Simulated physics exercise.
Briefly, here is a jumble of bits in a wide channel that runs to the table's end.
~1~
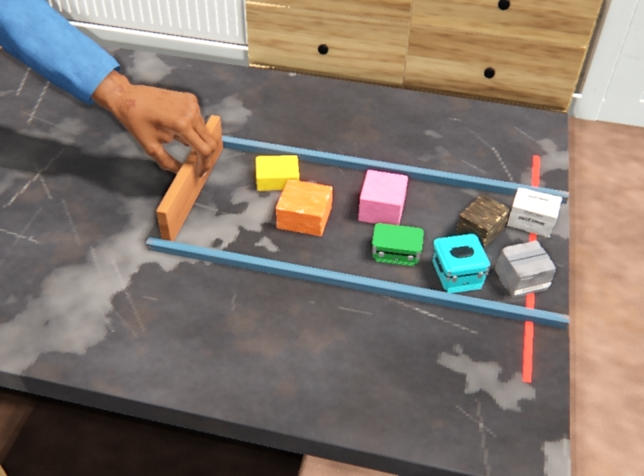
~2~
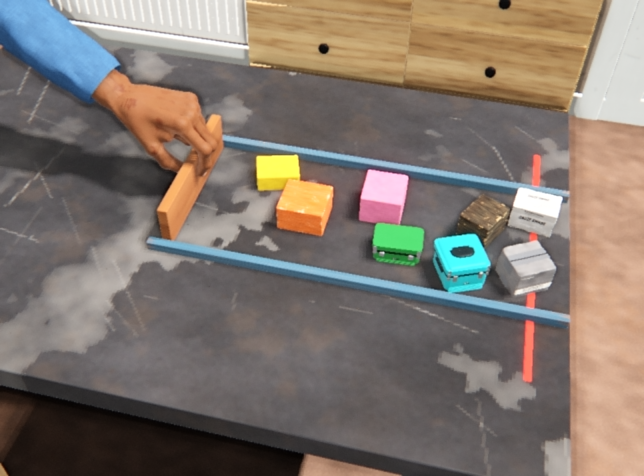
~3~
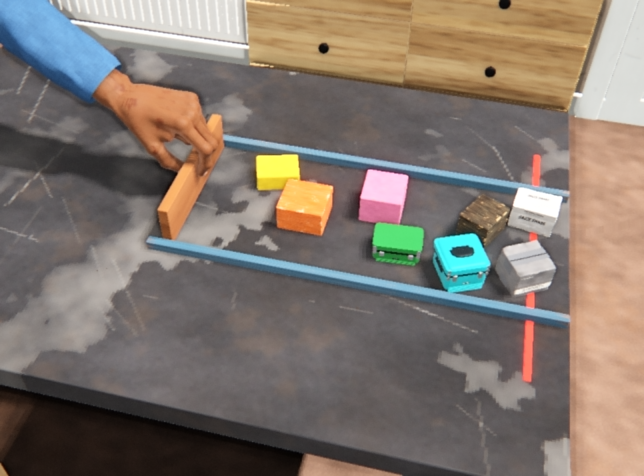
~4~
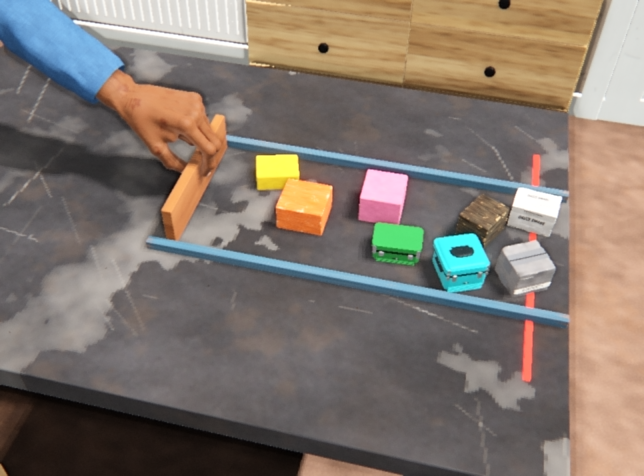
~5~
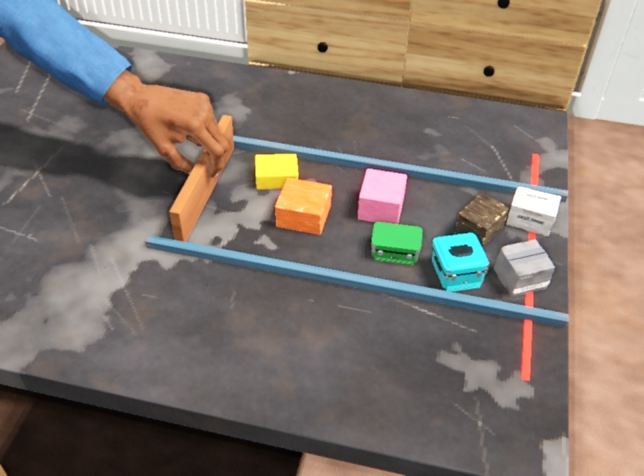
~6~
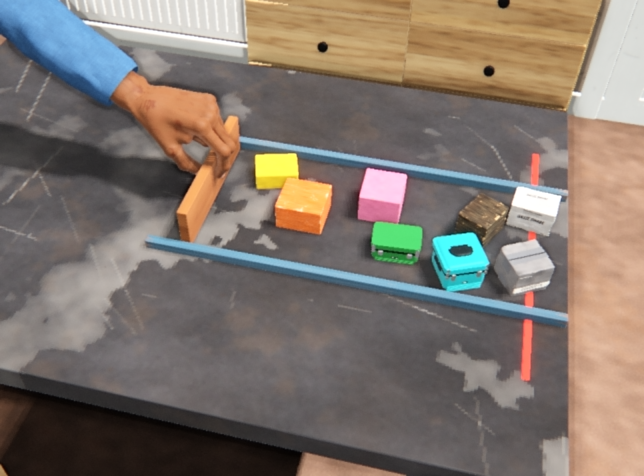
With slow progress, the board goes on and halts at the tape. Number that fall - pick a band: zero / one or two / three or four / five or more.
Band: Five or more.
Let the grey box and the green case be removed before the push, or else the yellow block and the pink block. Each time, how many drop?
That gives 3 for the first pair taken away and 4 for the second.
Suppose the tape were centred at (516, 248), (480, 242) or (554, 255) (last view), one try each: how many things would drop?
The three tries give 6, 4 and 8.
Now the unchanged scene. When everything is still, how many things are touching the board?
It ends up touching 2.
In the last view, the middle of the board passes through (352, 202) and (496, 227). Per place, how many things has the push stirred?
Tally: First 5; then 8.
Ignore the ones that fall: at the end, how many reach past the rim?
That comes to 2 of them.
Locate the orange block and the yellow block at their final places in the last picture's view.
Answer: First (559, 250), after that (556, 223).
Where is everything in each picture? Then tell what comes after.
In the first frame, white box (534, 212); grey box (525, 269); black block (482, 222); board (193, 177); tape (533, 252).
In the second frame, grey box (525, 269); orange block (305, 207).
In the third frame, black block (483, 222); green case (397, 245).
In the fourth frame, white box (534, 211); turquoise case (459, 263).
In the fifth frame, grey box (523, 268); yellow block (277, 171).
In the sixth frame, white box (533, 211); grey box (523, 268); black block (481, 221); board (211, 178); tape (532, 251).
A little later, none off yet; white box at rest near (533, 211); grey box at rest near (523, 268); black block at rest near (481, 221).
Next, none off yet; white box at rest near (534, 210); grey box shifted about its own width near (552, 274); black block shifted a little near (504, 228).
Later still, one off so far; white box tilted well over near (594, 241); grey box fallen; black block tilted well over near (595, 265).
When it is over, the number that fall off is five or more; down, pink block, green case, turquoise case, black block, grey box and white box.
